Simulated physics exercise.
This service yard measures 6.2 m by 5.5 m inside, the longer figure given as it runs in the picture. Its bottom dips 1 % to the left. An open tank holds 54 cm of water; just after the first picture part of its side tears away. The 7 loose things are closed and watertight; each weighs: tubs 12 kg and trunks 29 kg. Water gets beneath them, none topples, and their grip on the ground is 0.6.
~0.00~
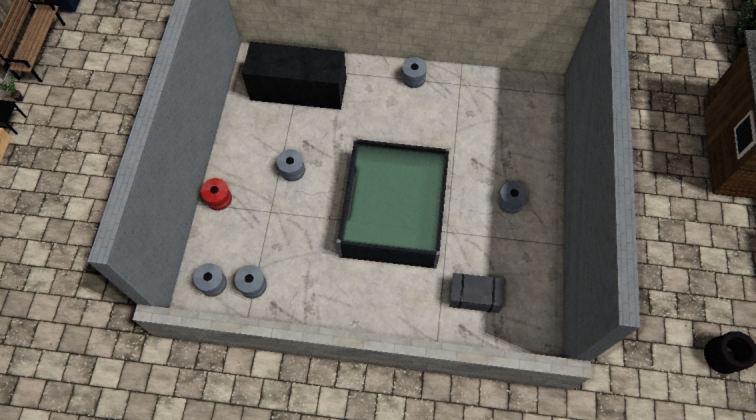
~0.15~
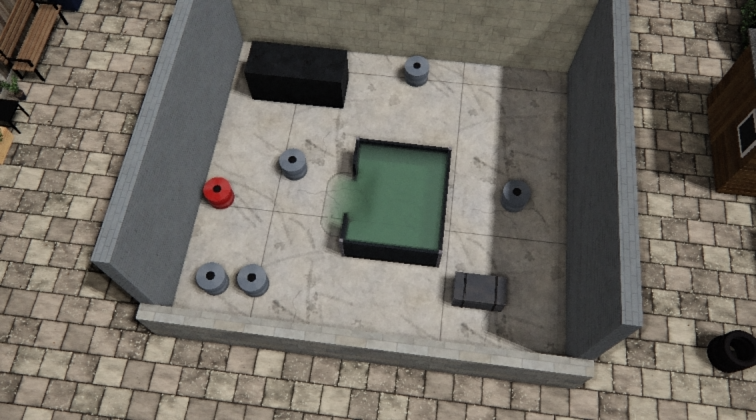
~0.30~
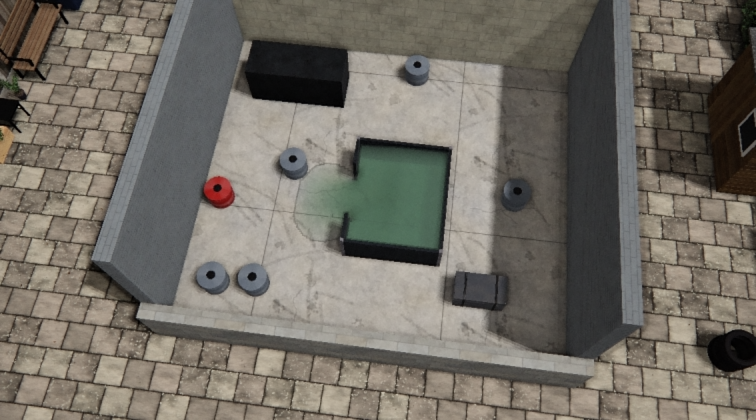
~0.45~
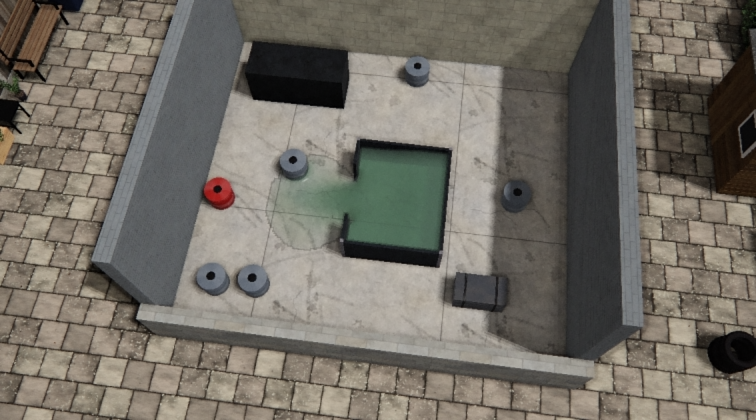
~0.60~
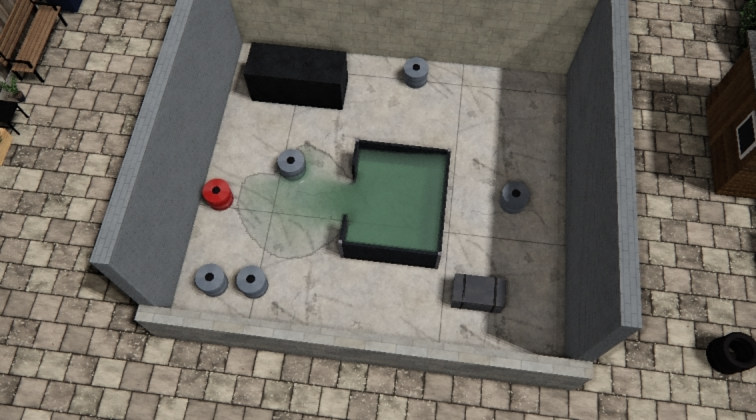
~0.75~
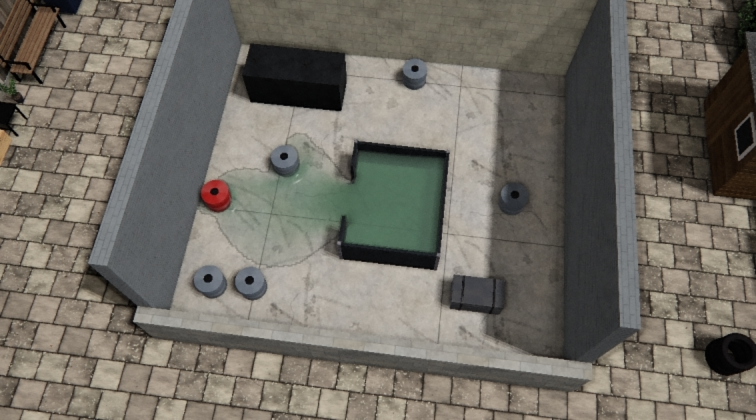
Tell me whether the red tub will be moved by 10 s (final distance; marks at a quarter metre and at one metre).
Red tub travels far.
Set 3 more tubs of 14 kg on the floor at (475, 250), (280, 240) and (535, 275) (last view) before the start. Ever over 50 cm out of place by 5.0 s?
In that order: Under, more, under.
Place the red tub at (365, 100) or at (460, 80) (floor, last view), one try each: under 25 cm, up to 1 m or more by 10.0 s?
In that order: It stays put; it holds its place.
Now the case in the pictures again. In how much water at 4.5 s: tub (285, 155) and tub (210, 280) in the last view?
About 7 and 5 cm.
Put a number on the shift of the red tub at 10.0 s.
About 140 cm.
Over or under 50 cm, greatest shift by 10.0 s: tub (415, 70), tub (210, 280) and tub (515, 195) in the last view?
In turn: Less, more, less.
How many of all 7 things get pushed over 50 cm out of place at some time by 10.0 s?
I count 4.
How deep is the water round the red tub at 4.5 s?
About 8 cm.
After 2.0 s the red tub is near (210, 208), 0.3 m from its start, afloat; 2 afloat.
After 4.5 s the red tub is near (247, 243), 1.1 m from its start, afloat; 1 afloat.
After 7.0 s the red tub is near (272, 245), 1.4 m from its start, aground; 0 afloat.
After 10.0 s the red tub is near (272, 245), 1.4 m from its start, aground; 0 afloat.
